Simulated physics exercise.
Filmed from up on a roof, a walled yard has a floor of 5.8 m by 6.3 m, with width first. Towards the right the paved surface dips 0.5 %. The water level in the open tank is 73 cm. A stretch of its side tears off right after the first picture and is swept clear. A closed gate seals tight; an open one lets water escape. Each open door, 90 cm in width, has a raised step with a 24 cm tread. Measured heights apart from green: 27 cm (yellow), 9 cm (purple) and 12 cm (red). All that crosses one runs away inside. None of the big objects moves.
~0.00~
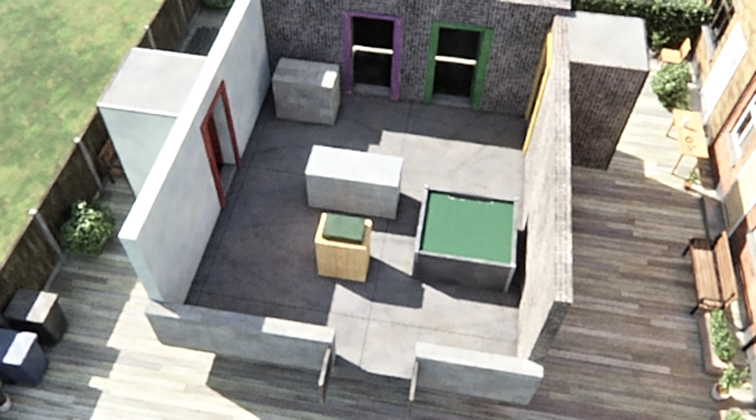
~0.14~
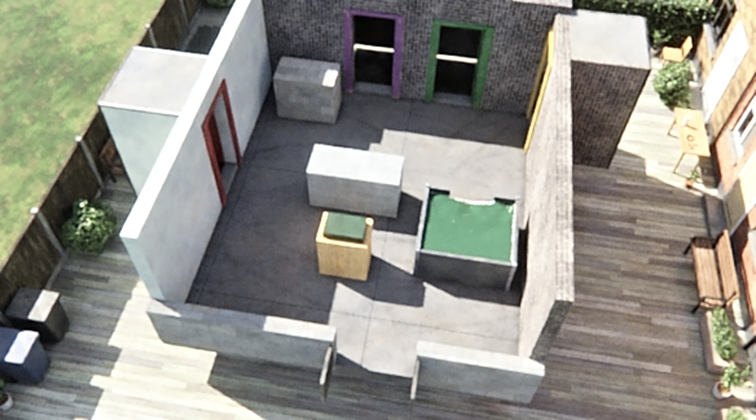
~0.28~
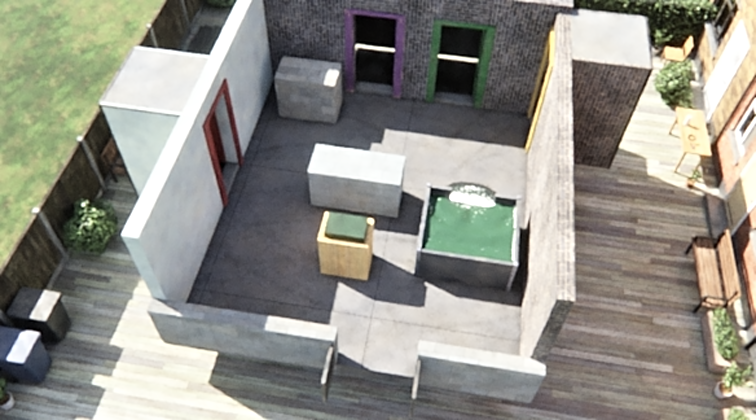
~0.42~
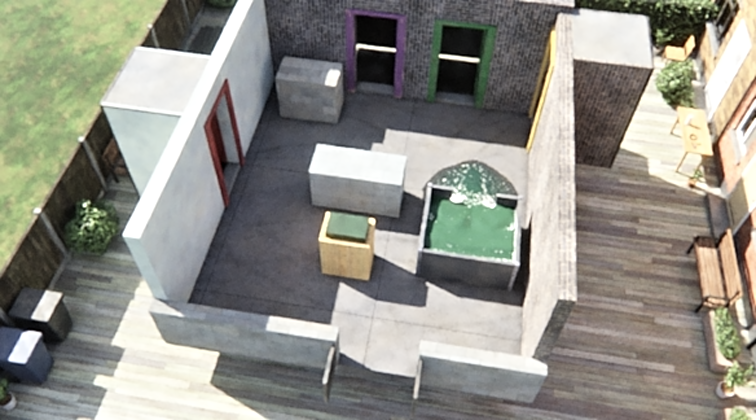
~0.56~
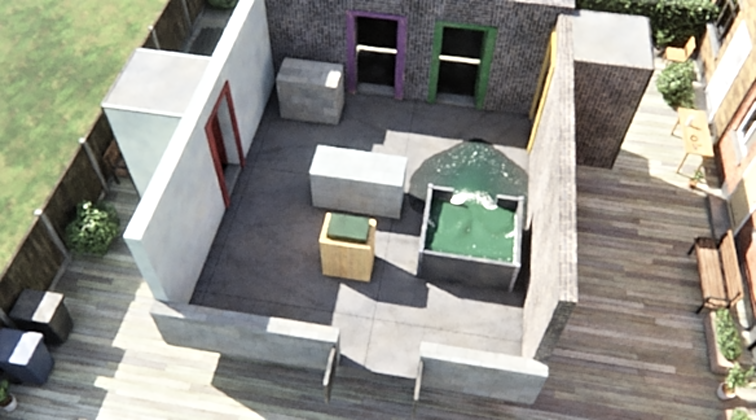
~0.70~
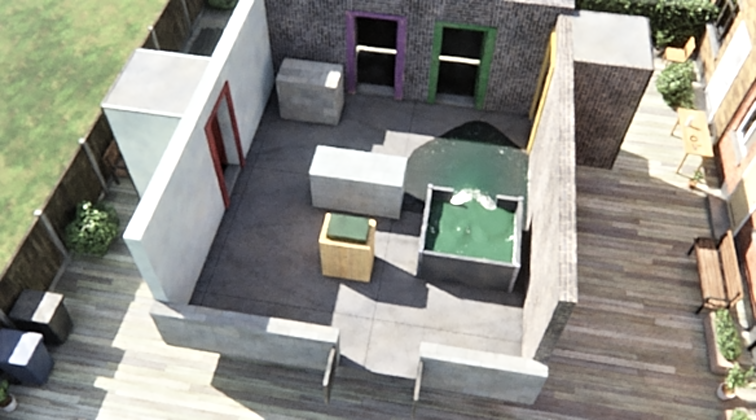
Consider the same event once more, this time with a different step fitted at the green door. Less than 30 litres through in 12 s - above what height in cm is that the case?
Above about 17 cm.
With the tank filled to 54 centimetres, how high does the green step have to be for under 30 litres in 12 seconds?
11.5 cm.
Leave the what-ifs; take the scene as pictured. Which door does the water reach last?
The red one.
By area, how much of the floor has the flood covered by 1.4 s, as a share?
Wet share: Near 30 %.
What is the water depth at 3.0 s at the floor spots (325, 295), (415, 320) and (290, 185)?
The three readings, in order, are 0, 0 and 0 cm.
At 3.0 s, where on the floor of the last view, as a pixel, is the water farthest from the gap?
Near pixel (274, 87).
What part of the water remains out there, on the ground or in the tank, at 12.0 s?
I'd put it at about 88 per cent.
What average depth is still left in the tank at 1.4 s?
44 cm, roughly.
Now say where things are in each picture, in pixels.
The first picture shows still water, 73 cm deep, in the open tank at (467, 227); the green door at (456, 71) is dry.
In the second picture, the gap is on the far side, the front 0.3 m out at a hidden place; the back of the open tank holds 73 cm.
In the third picture, the gap is on the far side, the front 0.8 m out at (459, 185); the back of the open tank holds 72 cm.
In the fourth picture, water pours out on the far side and has run 1.4 m, to (469, 164); about 7 cm deep outside, 64 cm at the back.
In the fifth picture, water pours out on the far side and has run 2.1 m, to (472, 142); about 5 cm deep outside, 63 cm at the back.
In the sixth picture, the gap is on the far side, the front 2.6 m out at (474, 125); the back of the open tank holds 61 cm; 0.7 m in a straight line remain to the green door at (460, 70).
After 1.4 s water covers 30 % of the floor, deepest (44 cm) near (522, 120); 16 cm at the green door, 20 litres in over its 9 cm step.
After 3.0 s water covers 35 % of the floor, deepest (22 cm) near (520, 149); 15 cm at the green door, 116 litres in over its 9 cm step.
After 12.0 s water covers 90 % of the floor, deepest (8 cm) near (530, 132); 6 cm at the green door, 149 litres in over its 9 cm step.
At the green door as built, the water arrived by 1.0 s and peaked near 23 cm at 2.2 s.
With a step of 13.5 cm, 71 litres would have come in within the 12 s; with 21.5 cm, 8 litres. So under 30 litres takes about 17 cm.
